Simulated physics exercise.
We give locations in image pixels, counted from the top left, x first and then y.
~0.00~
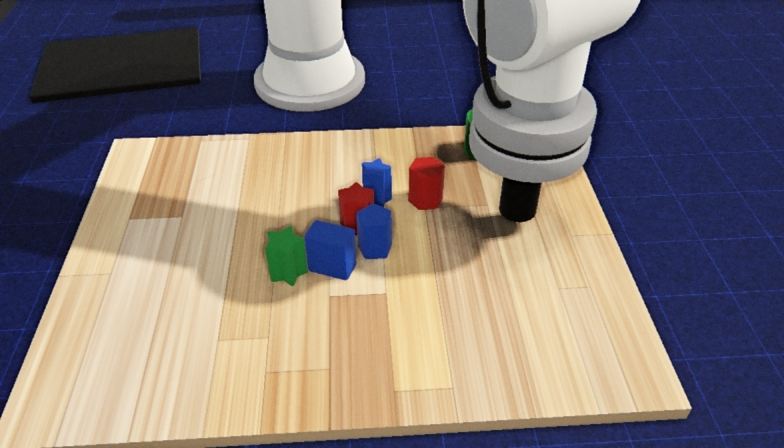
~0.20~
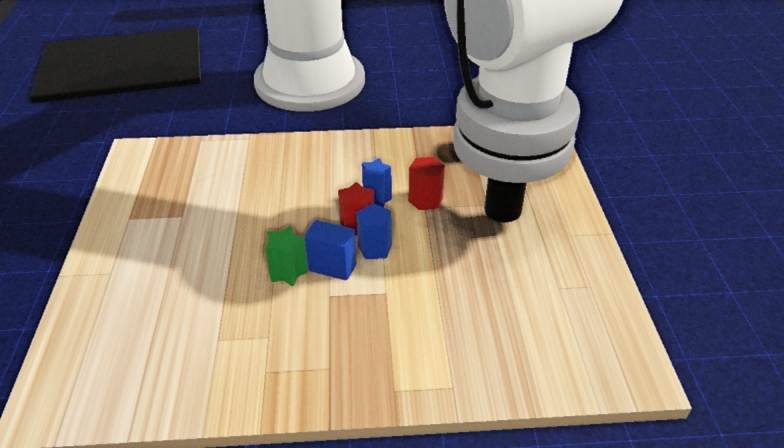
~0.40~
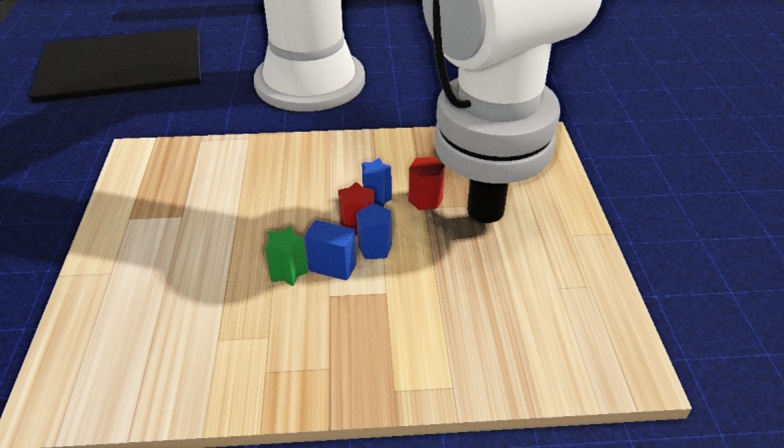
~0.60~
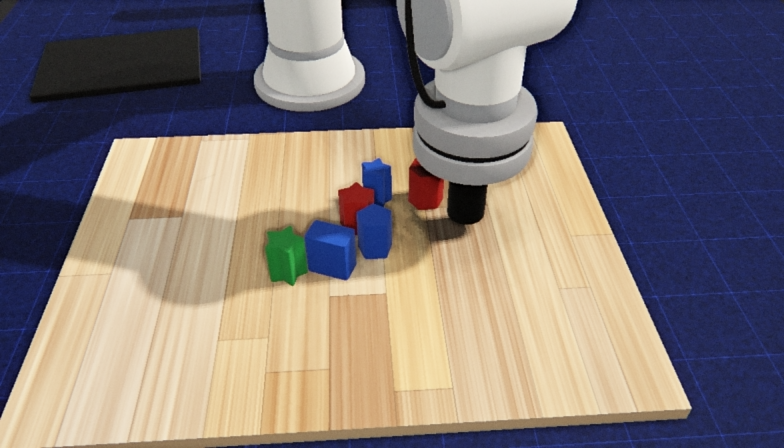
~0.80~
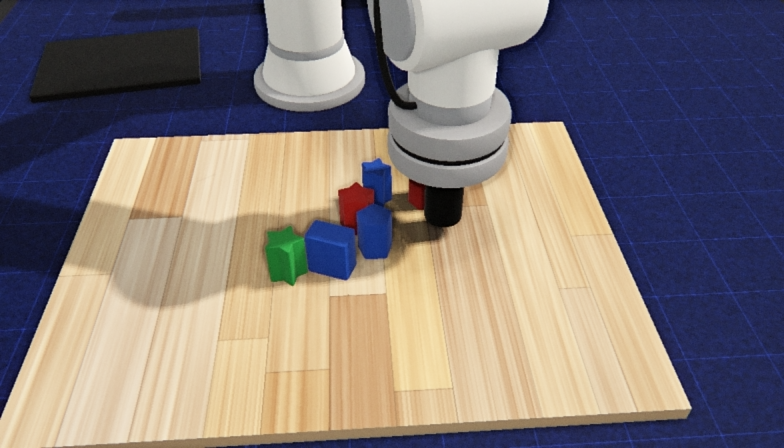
A white and grey robot arm with a black rod pointing down reaches over a light wooden board on a dark blue gridded floor, seen from above at an angle by a still camera. Red and blue blocks cluster near the middle, with a green one at their left. The rod slides steadily left across the board's right side, passing in front of the rightmost red block, while the blocks stay put.
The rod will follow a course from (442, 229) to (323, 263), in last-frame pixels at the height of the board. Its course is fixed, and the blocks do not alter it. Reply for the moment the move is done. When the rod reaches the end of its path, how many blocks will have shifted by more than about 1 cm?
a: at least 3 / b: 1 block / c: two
I'll go with a - at least 3.
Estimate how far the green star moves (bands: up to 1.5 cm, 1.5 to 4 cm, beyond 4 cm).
That one ends up 1.5 to 4 cm from where it is now.
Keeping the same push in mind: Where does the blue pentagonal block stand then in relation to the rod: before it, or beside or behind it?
The rod still has the blue pentagonal block in front of it when the path ends.
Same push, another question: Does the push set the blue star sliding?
I believe not.
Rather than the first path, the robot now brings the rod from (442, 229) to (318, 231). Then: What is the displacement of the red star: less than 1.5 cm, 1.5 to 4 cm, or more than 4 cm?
It travels more than 4 cm.
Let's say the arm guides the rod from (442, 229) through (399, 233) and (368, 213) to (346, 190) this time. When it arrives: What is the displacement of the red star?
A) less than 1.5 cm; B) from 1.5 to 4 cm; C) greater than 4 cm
I'll go with B - from 1.5 to 4 cm.
On the path given first. One third of the way, rod at (404, 227); blue pentagonal block at (369, 216).
Two thirds of the way, rod at (363, 238); green star at (271, 245), turned 40° clockwise; blue oblong at (309, 250), turned 25° clockwise; blue pentagonal block at (329, 232), turned 25° anticlockwise.
At the end, rod at (321, 250); green star at (254, 251), turned 80° clockwise; blue oblong at (290, 270), turned 15° anticlockwise; red star unmoved; blue pentagonal block at (291, 247), turned 65° anticlockwise; blue star unmoved.
